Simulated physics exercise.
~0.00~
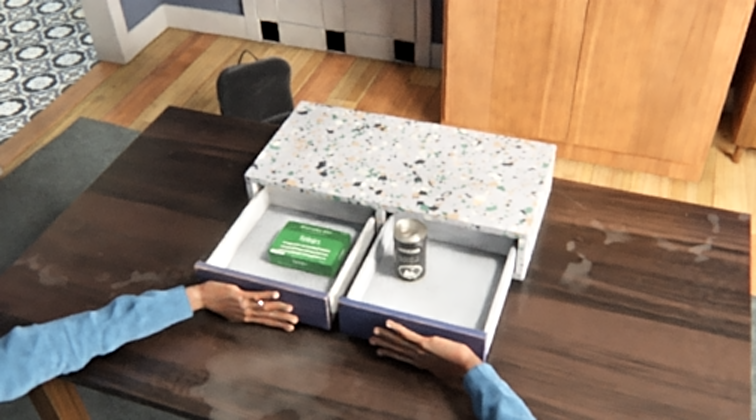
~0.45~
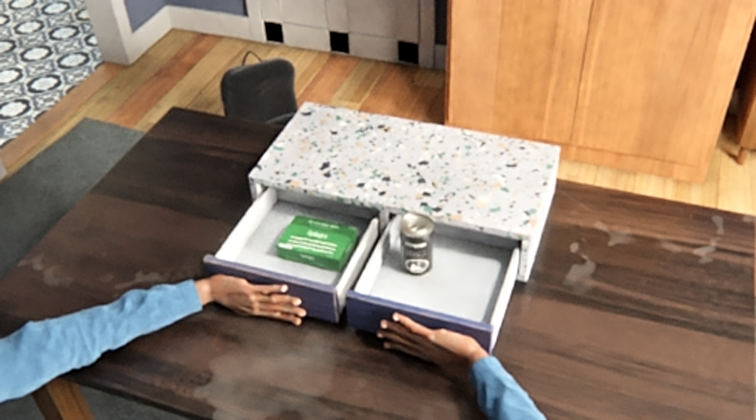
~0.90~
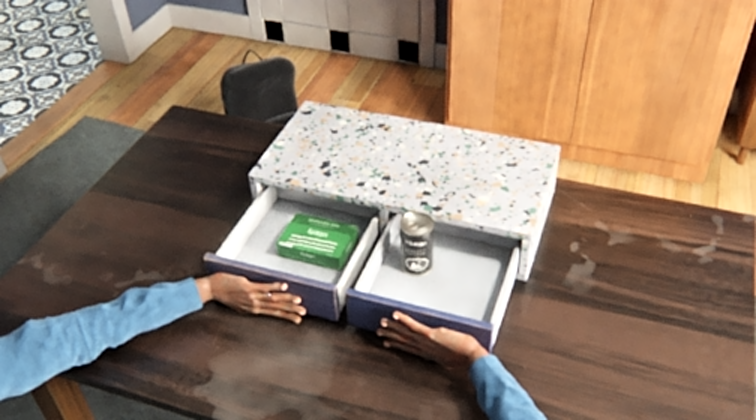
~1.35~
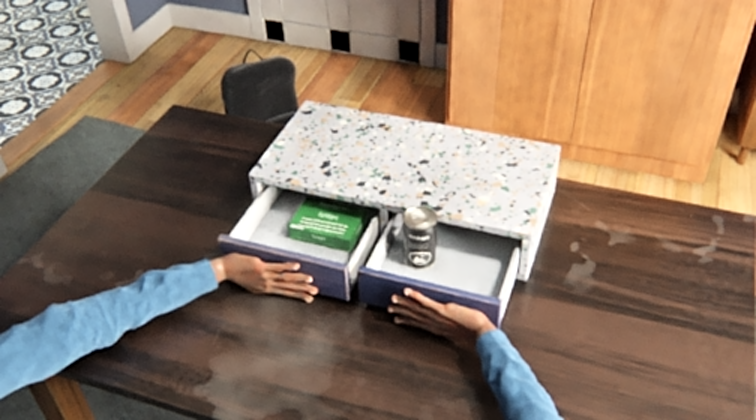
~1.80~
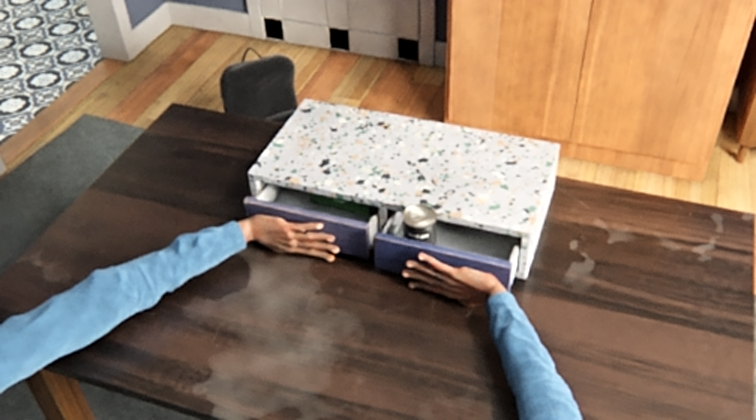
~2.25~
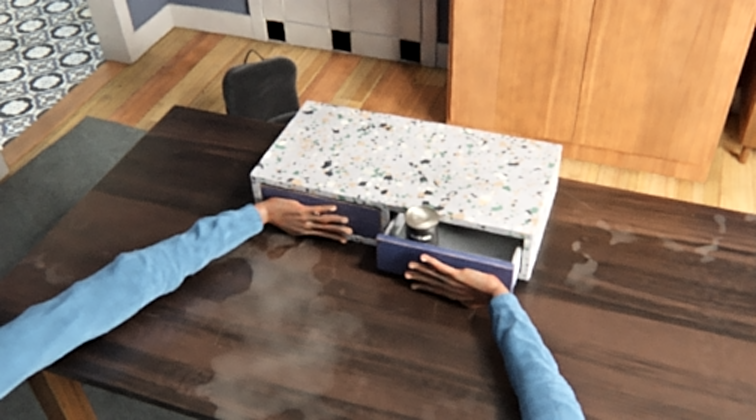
Two open drawers, the left holding a green box and the right a dark tin standing upright, are pushed inward by a pair of hands beneath a speckled chest top; the left drawer closes, while the right stops partway in, still open with the tin showing.
